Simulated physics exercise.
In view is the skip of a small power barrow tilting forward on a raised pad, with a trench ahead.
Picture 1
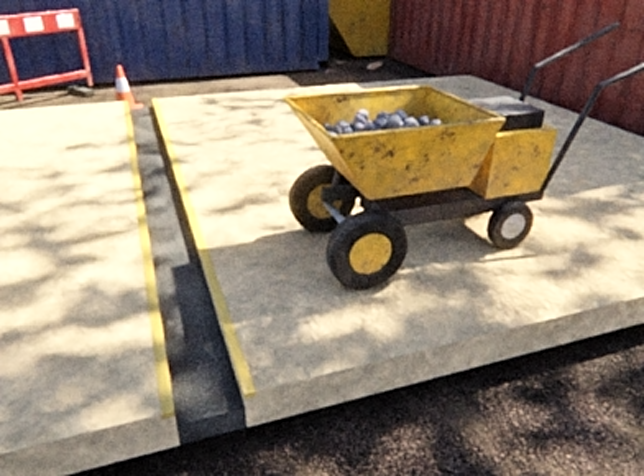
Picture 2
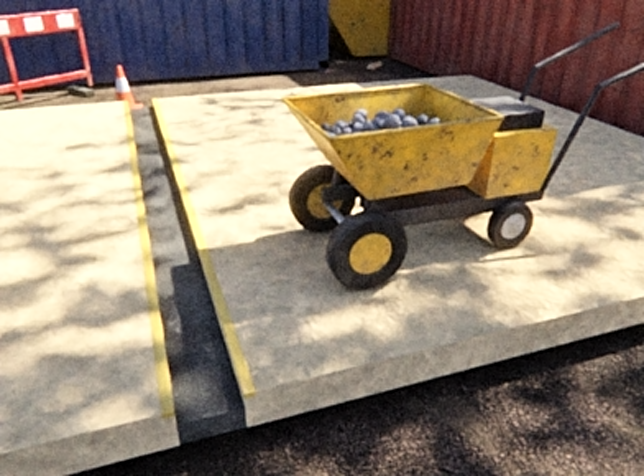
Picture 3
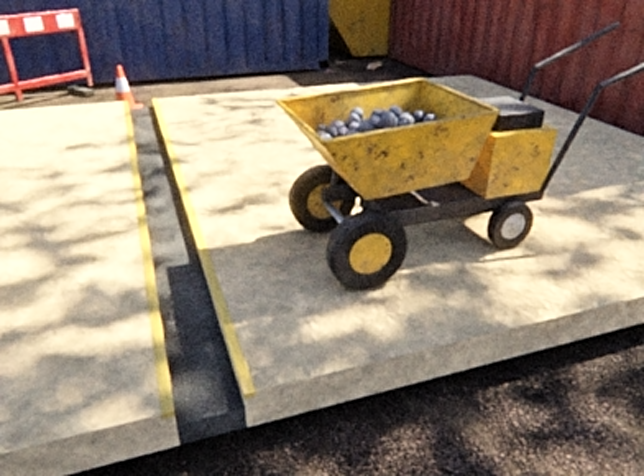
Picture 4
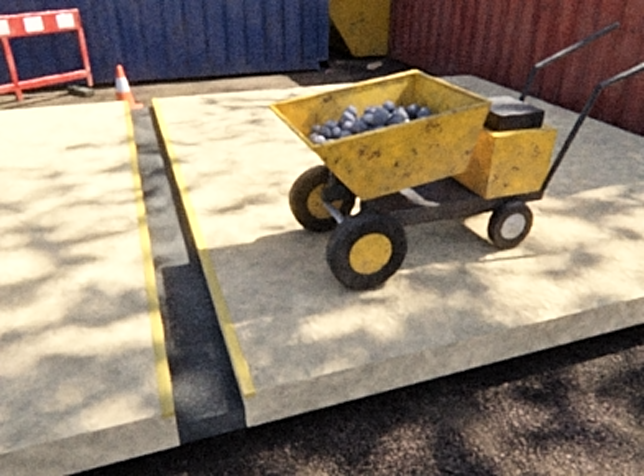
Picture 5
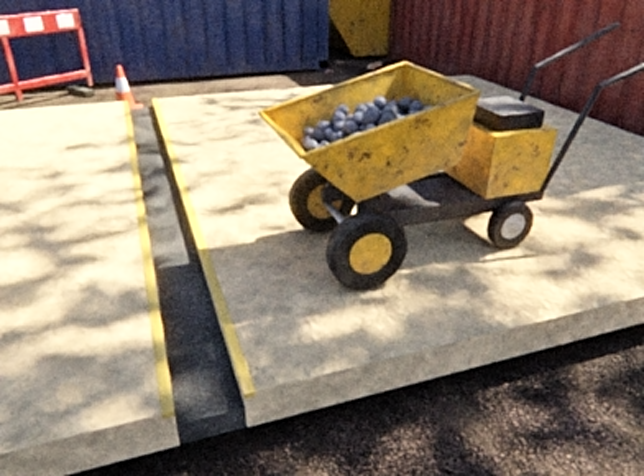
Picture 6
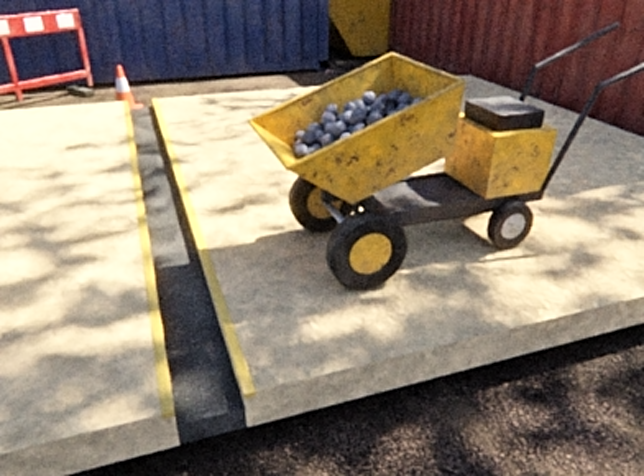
The yellow skip of a small barrow tilts forward to the left, carrying round grey cobbles.
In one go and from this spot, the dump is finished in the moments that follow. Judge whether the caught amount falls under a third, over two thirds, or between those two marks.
Ends up a third to two thirds.
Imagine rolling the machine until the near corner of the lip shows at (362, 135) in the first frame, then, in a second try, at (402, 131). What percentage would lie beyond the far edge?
Position 1: Near 0 %; position 2: Near 0 %.
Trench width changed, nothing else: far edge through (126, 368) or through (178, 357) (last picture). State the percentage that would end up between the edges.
In order: 70 per cent, then 40 per cent.
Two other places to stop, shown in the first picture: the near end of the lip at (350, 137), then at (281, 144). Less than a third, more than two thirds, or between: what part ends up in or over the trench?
One: Between a third and two thirds. Two: Between a third and two thirds.
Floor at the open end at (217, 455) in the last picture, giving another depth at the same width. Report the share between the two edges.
About 80 %.
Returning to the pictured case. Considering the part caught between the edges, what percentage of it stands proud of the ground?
About 55 per cent.
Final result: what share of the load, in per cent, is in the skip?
It ends up near 25 per cent.
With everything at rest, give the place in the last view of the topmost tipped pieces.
Roughly (199, 250).
Soon, skip tipped steeply; all in the skip.
A while on, skip tipped right over; nearly all in the skip; a stray few short of the trench; a small part in or heaped over the trench.
Towards the end, skip tipped right over; about a third in the skip; a small part short of the trench; about half in or heaped over the trench; a small part beyond it.
Finally, skip tipped right over; about a quarter in the skip; about a quarter short of the trench; about half in or heaped over the trench; a small part beyond it.
